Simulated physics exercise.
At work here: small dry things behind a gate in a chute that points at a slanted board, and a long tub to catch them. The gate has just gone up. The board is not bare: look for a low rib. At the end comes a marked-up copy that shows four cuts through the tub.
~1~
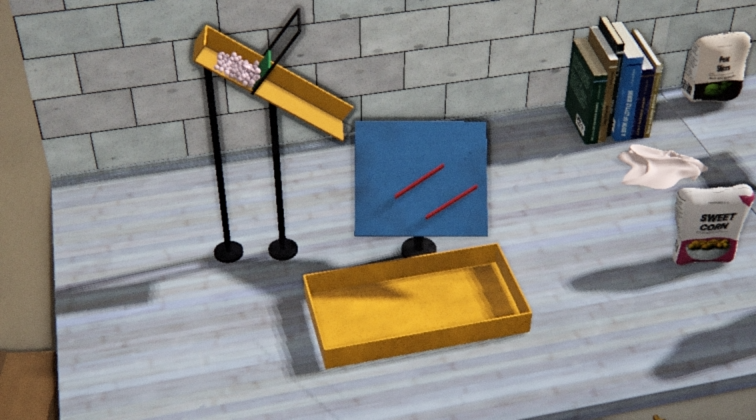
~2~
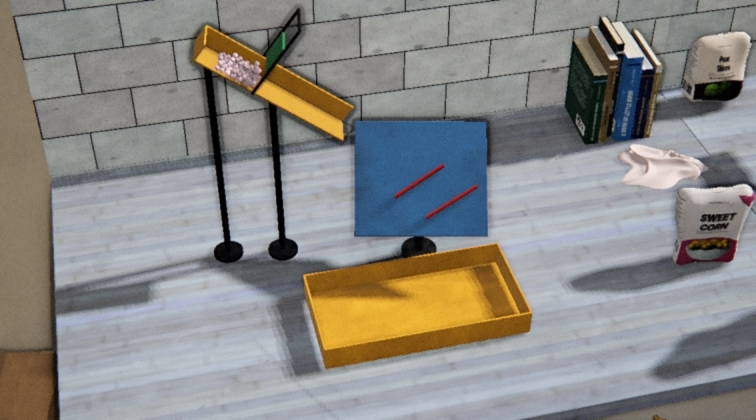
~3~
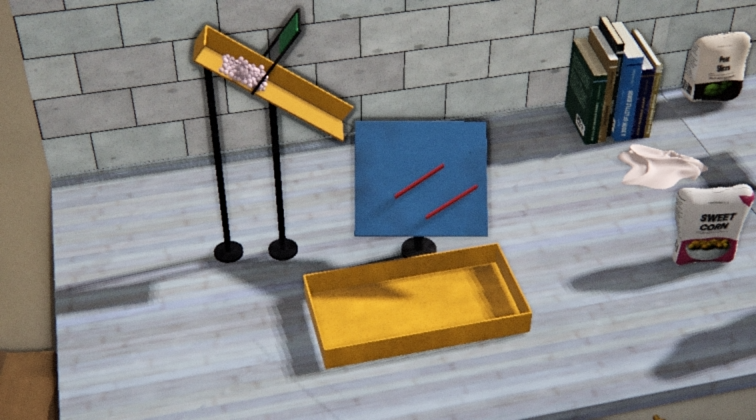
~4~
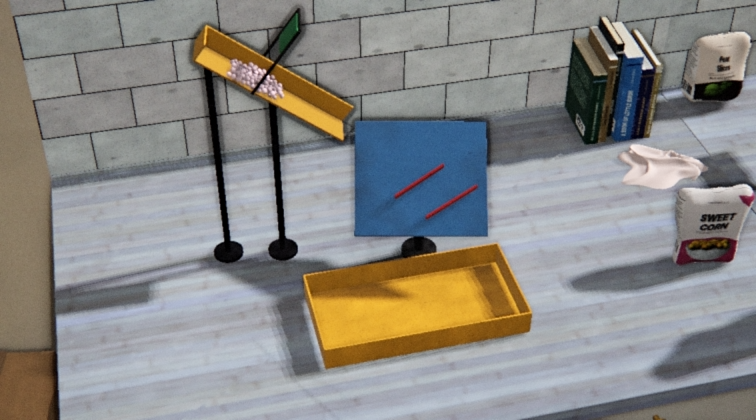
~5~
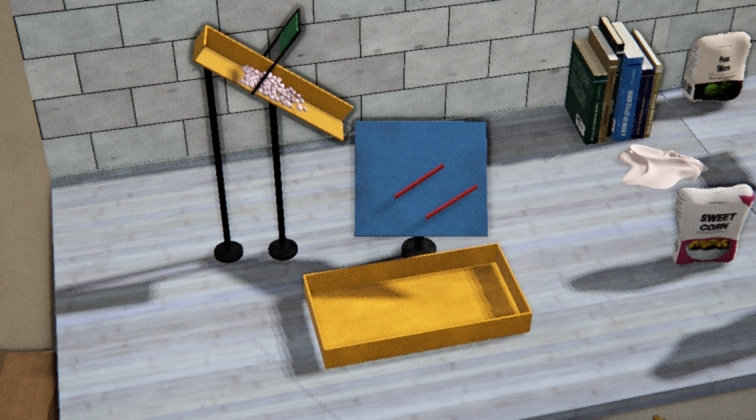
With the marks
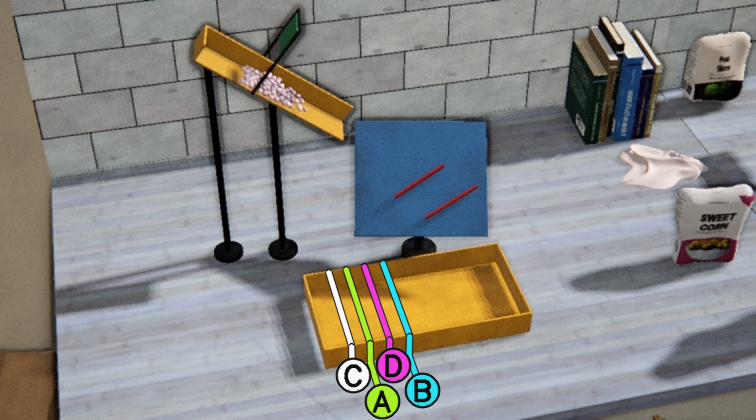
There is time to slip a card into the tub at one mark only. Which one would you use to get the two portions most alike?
Go for D.
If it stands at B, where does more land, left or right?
The left side.
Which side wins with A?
The right side.
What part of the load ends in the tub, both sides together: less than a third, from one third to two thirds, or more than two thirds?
More than two thirds.
On the marked copy, line A crosses the front rim at (369, 342); line B crosses the front rim at (409, 334); line C crosses the front rim at (351, 345); line D crosses the front rim at (389, 338).
For line A, of what is caught, a small part on the left of the divider, most on the right.
For line B, of what is caught, most on the left of the divider, about a quarter on the right.
For line C, of what is caught, a small part on the left of the divider, most on the right.
For line D, of what is caught, about two thirds on the left of the divider, about a third on the right.
